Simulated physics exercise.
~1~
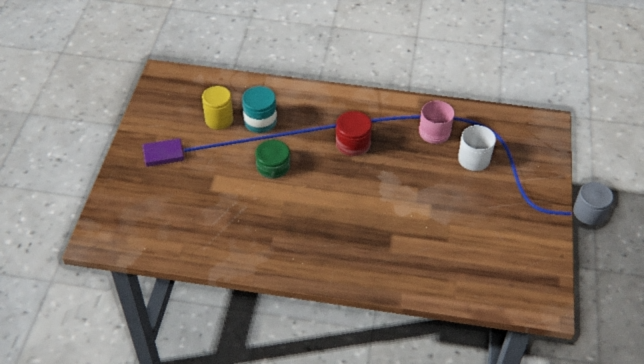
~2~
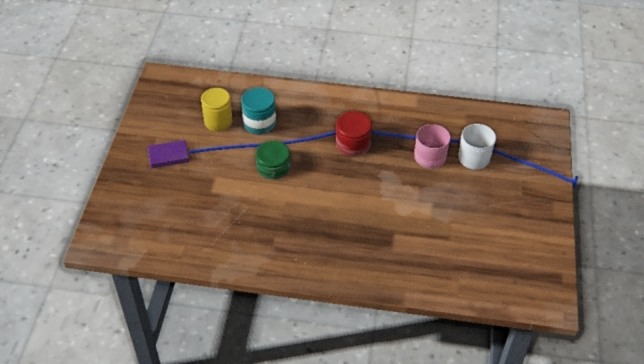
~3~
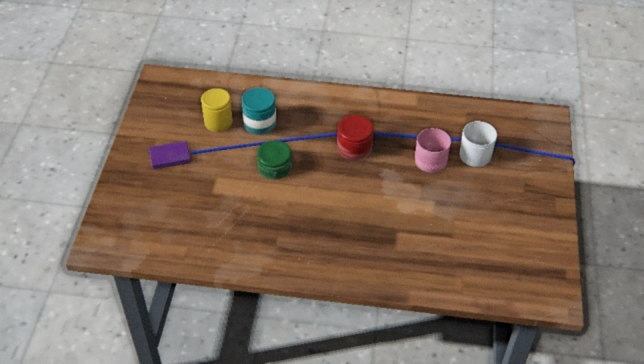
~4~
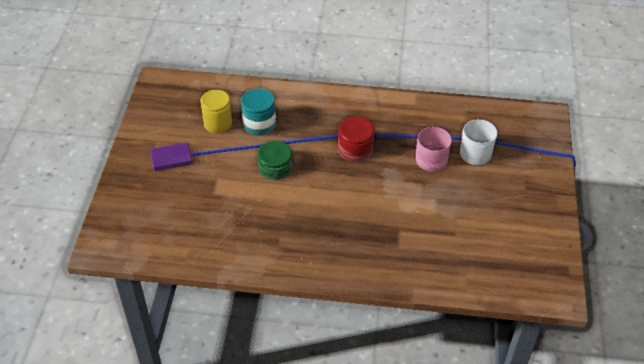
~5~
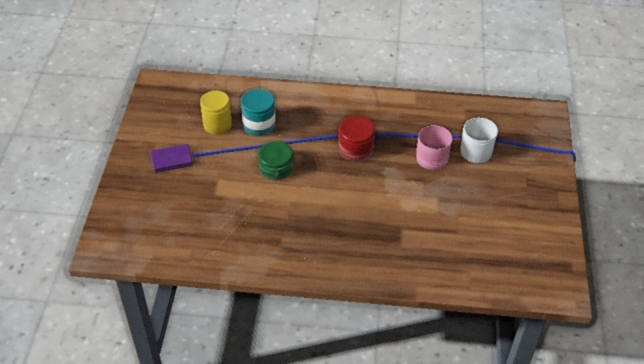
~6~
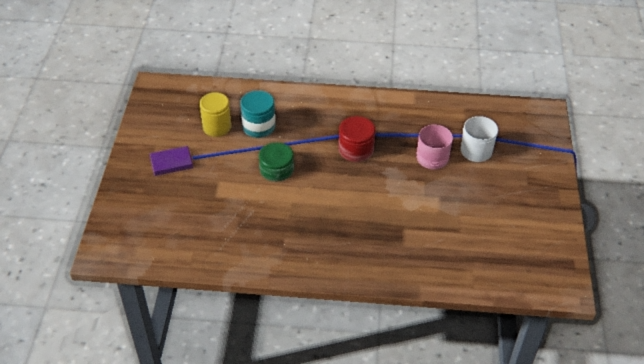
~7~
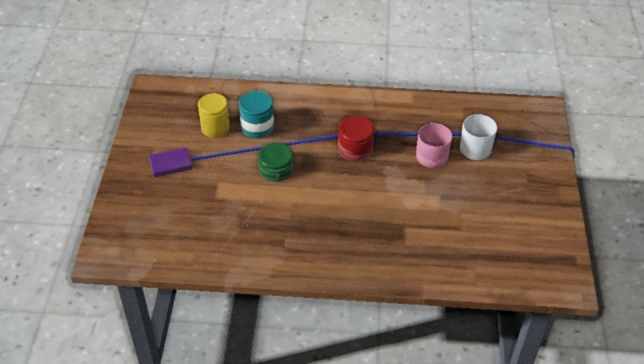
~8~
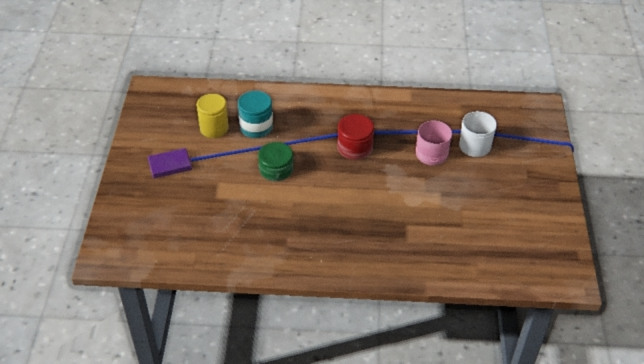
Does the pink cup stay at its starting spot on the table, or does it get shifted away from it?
The pink cup gets shifted a moderate way toward the near side of the table and stays upright there, while the teal canister hardly moves.
On a wooden table, a blue cable runs from a purple phone past tubs and cups to a grey speaker off the right edge. The speaker drops, the cable straightens and the pink cup shifts nearer the viewer; the phone ends still on the table, the cable over the edge.
